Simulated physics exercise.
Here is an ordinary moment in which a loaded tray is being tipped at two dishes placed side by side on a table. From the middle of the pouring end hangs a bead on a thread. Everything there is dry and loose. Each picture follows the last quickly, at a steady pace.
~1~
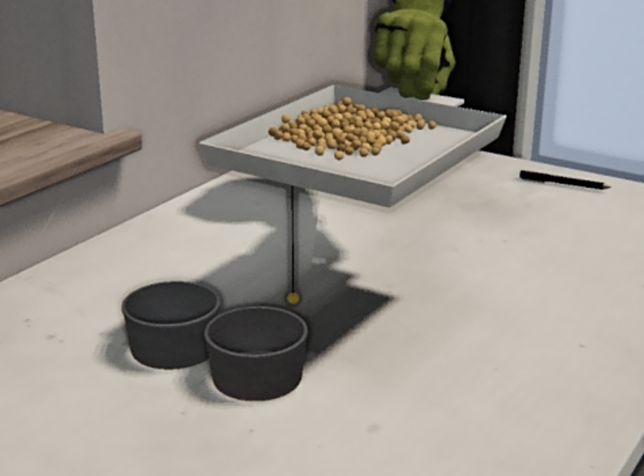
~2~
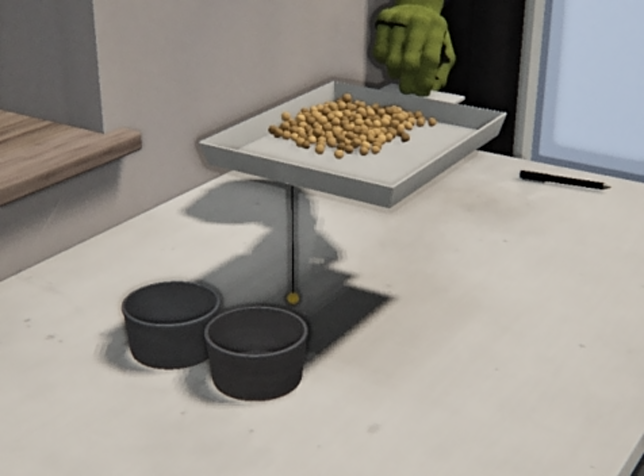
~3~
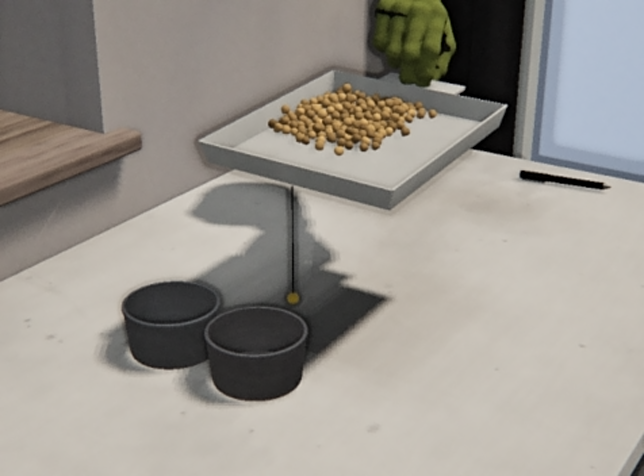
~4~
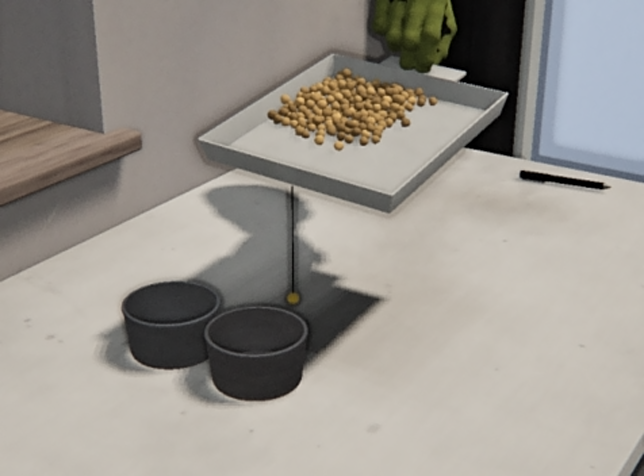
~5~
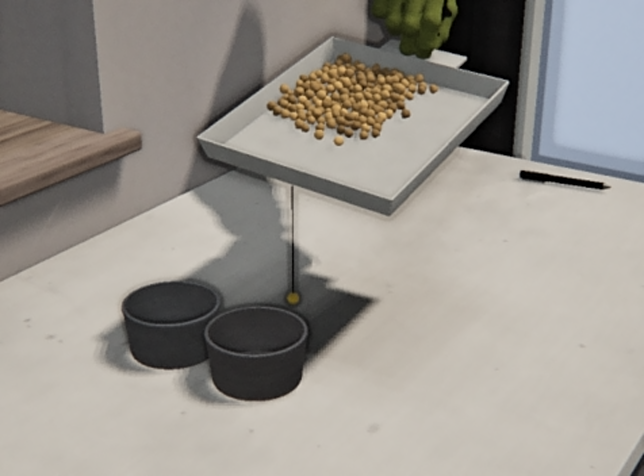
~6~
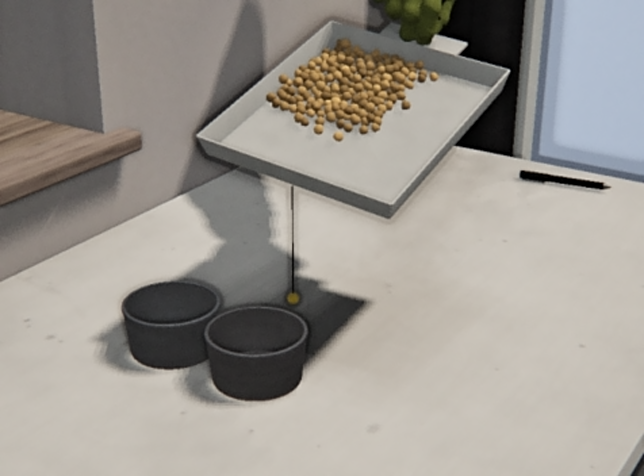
A pale grey tray of tan chickpeas, gripped at its far edge by a green hand, hangs above an off-white table, seen from above at an angle. Below are two dark round dishes, a bead on a thread, and a black pen at right, beside a wooden ledge at left. The hand steadily raises the far edge, the near right corner dips slightly, and the camera stays still.
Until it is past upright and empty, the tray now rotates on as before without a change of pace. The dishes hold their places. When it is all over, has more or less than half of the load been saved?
Less than half.
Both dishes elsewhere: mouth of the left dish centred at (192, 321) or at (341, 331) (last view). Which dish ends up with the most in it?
Right side first, Left side second.
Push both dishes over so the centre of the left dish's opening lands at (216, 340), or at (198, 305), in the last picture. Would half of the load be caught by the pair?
The first time it's lower than half, the second time lower than half.
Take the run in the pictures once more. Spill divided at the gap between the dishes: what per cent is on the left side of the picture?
Near 0 in a hundred.
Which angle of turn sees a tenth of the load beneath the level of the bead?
Tilt: Around 80 degrees.
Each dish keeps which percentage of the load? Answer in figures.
I'd say the left dish holds some 0 % and the right dish some 20 %.
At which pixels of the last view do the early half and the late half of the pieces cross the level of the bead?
Half one: (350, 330), half two: (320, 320).
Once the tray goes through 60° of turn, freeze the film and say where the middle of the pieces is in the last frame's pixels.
Look about (339, 162) in the last picture.
Soon after the last picture, tray tipped steeply; nearly all on the tray; a small part in the air.
A little later, tray tipped right over; most on the tray; a stray few in the right dish; a small part outside both; a stray few in the air.
Later still, tray tipped past a quarter turn; about a quarter in the right dish; most outside both.
At rest, tray tipped past a quarter turn; about a quarter in the right dish; none in the left dish; most outside both.
